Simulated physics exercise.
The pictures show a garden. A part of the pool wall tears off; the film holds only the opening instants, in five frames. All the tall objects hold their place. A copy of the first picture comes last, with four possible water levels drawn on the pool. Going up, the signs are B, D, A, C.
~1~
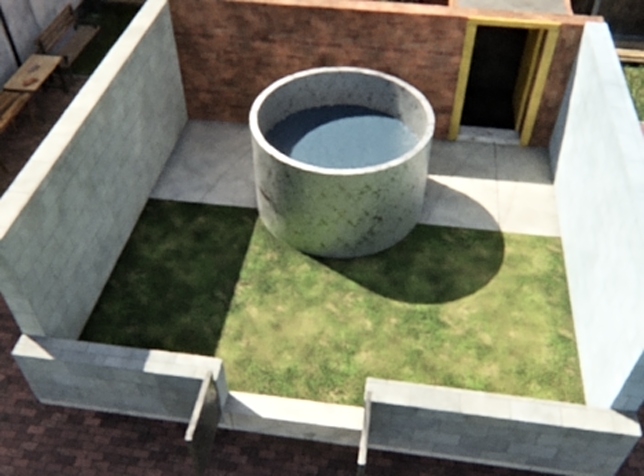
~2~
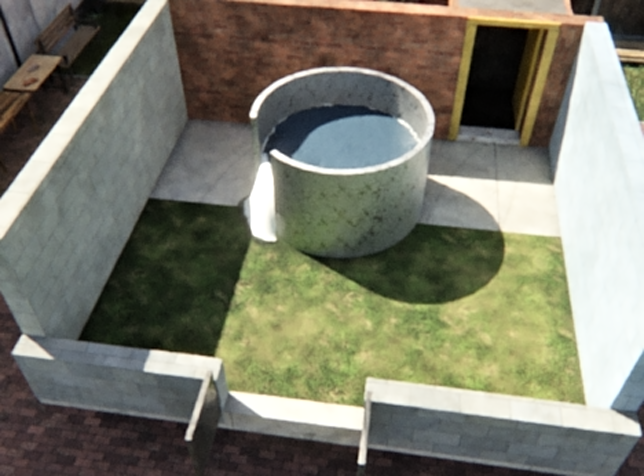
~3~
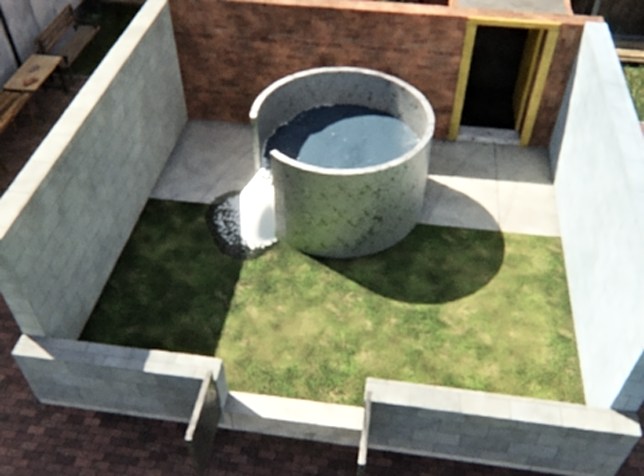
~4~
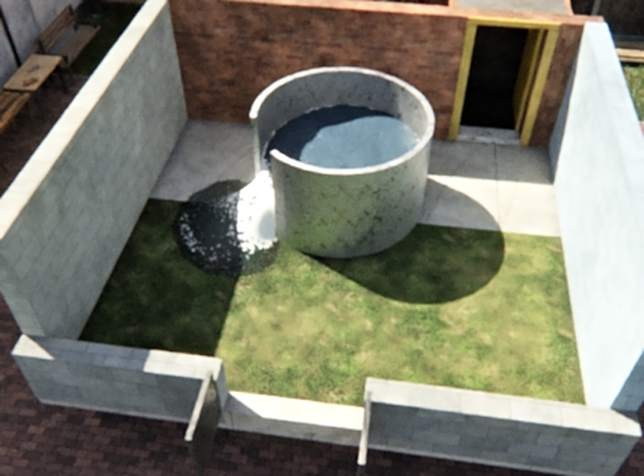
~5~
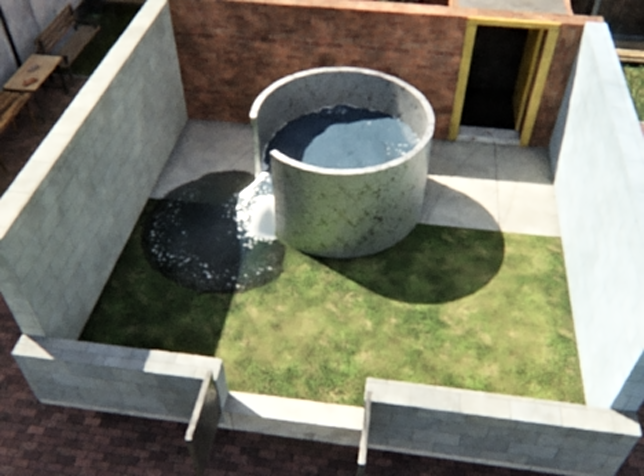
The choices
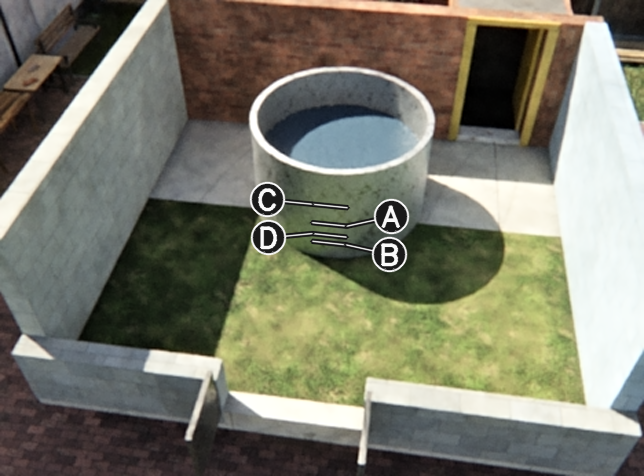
We see a round concrete pool of water in a walled garden with a yellow doorway; a gap appears in the pool's left side, and water pours out, spreading in a widening dark patch over the paving and grass.
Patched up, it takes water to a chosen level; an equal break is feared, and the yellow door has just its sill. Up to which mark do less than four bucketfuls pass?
I would pick mark C.
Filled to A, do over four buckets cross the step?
No, not at all.
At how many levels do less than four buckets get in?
All of the four.
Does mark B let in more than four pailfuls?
No.
On the marked copy, A at (329, 224); B at (329, 243); C at (329, 205); D at (329, 235); from the bottom up B, D, A, C.
For mark A, nothing gets over.
For mark B, nothing gets over.
For mark C, a splash gets over, under a bucket.
For mark D, nothing gets over.
